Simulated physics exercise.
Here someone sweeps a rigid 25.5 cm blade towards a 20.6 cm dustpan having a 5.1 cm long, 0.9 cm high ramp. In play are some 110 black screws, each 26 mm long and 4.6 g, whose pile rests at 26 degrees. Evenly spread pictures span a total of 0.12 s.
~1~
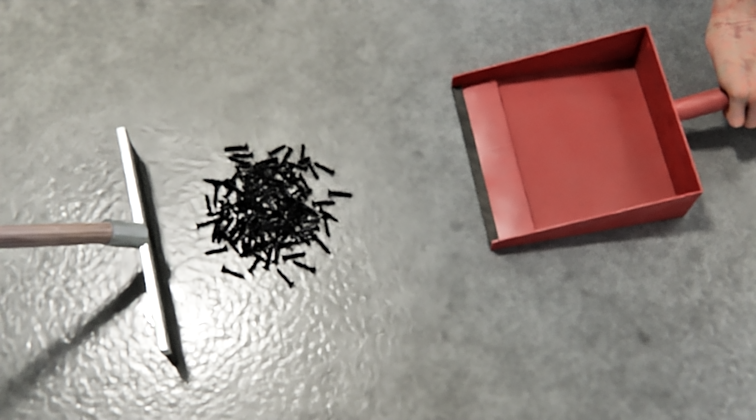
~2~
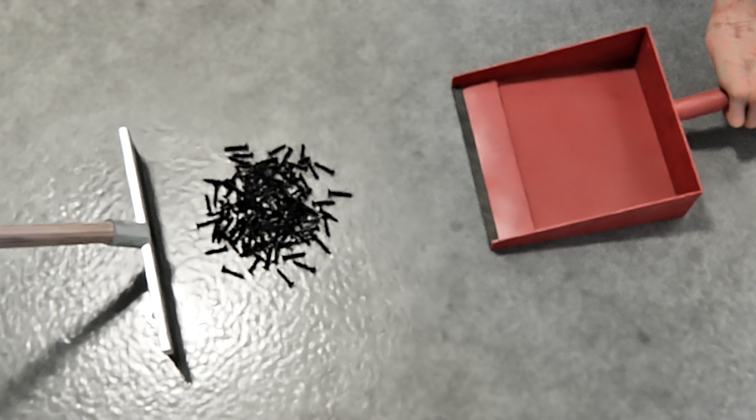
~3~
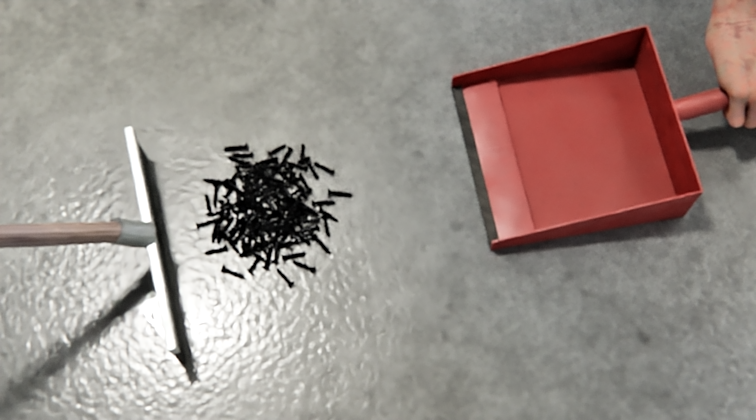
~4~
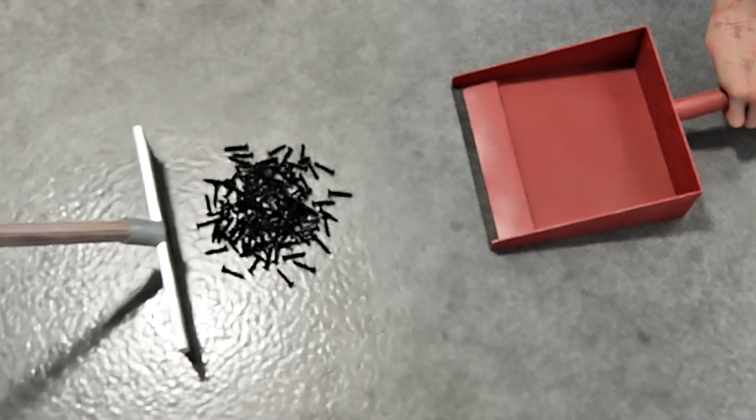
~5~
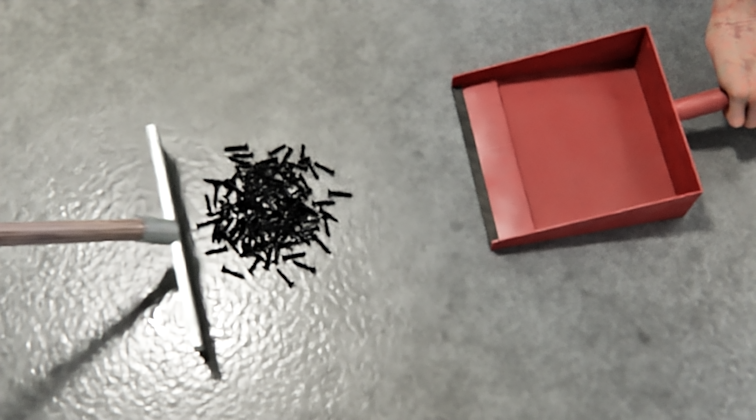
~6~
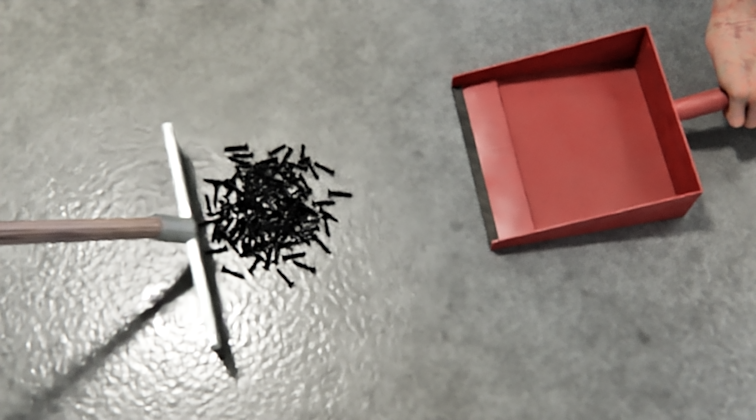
The clip shows a blade on a wooden handle sliding slowly right across a grey floor until it reaches the left edge of a pile of black screws, while a hand holds a red dustpan still on the right.
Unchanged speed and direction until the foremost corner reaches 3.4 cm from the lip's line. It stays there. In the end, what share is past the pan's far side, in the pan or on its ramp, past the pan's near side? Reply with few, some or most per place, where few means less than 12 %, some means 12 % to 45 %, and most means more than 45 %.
Far side = few, pan = some, near side = few.
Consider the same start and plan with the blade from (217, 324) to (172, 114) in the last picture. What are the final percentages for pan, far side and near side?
The pan gets 35, the far side 15 and the near side 0.
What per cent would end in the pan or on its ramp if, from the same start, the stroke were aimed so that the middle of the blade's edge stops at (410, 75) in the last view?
I'd expect around 15 per cent.
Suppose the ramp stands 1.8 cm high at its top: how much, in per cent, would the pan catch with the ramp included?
Near 20 per cent, then.
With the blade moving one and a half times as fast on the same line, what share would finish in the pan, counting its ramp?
It would be around 55 per cent.
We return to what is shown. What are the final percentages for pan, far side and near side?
The far side gets 0, the pan 30 and the near side 5.
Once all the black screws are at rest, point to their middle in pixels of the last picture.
Centre at rest, approx.: (465, 171) px.
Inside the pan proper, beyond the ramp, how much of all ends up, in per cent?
Some 5 per cent.
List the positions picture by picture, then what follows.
In the first picture, blade from (165, 350) to (124, 136), moved 0.0 cm, 0 of the pieces shifted so far; middle of the pieces at (271, 207); pan at (581, 147).
In the second picture, blade from (167, 349) to (126, 135), moved 0.2 cm, 0 of the pieces shifted so far; middle of the pieces at (271, 207).
In the third picture, blade from (173, 349) to (131, 135), moved 0.8 cm, 0 of the pieces shifted so far; middle of the pieces at (271, 207).
In the fourth picture, blade from (183, 348) to (140, 134), moved 1.8 cm, 0 of the pieces shifted so far; middle of the pieces at (271, 207).
In the fifth picture, blade from (197, 346) to (153, 133), moved 3.2 cm, 0 of the pieces shifted so far; middle of the pieces at (271, 207).
In the sixth picture, blade from (214, 344) to (169, 131), moved 4.9 cm, 0 of the pieces shifted so far; middle of the pieces at (271, 207); pan at (581, 147).
Then, 0.19 s after the last picture, middle of the blade 18 cm from the lip; 0 % over the lip, far side 0 %, near side 0 %.
Then, 0.32 s after the last picture, middle of the blade 9 cm from the lip; 0 % over the lip, far side 0 %, near side 0 %.
Then, 0.58 s after the last picture, middle of the blade 4 cm from the lip; 30 % over the lip, far side 5 %, near side 5 %.
In the end, far side 0 %, pan 30 %, near side 5 %, in front of the lip or behind the blade 65 %.
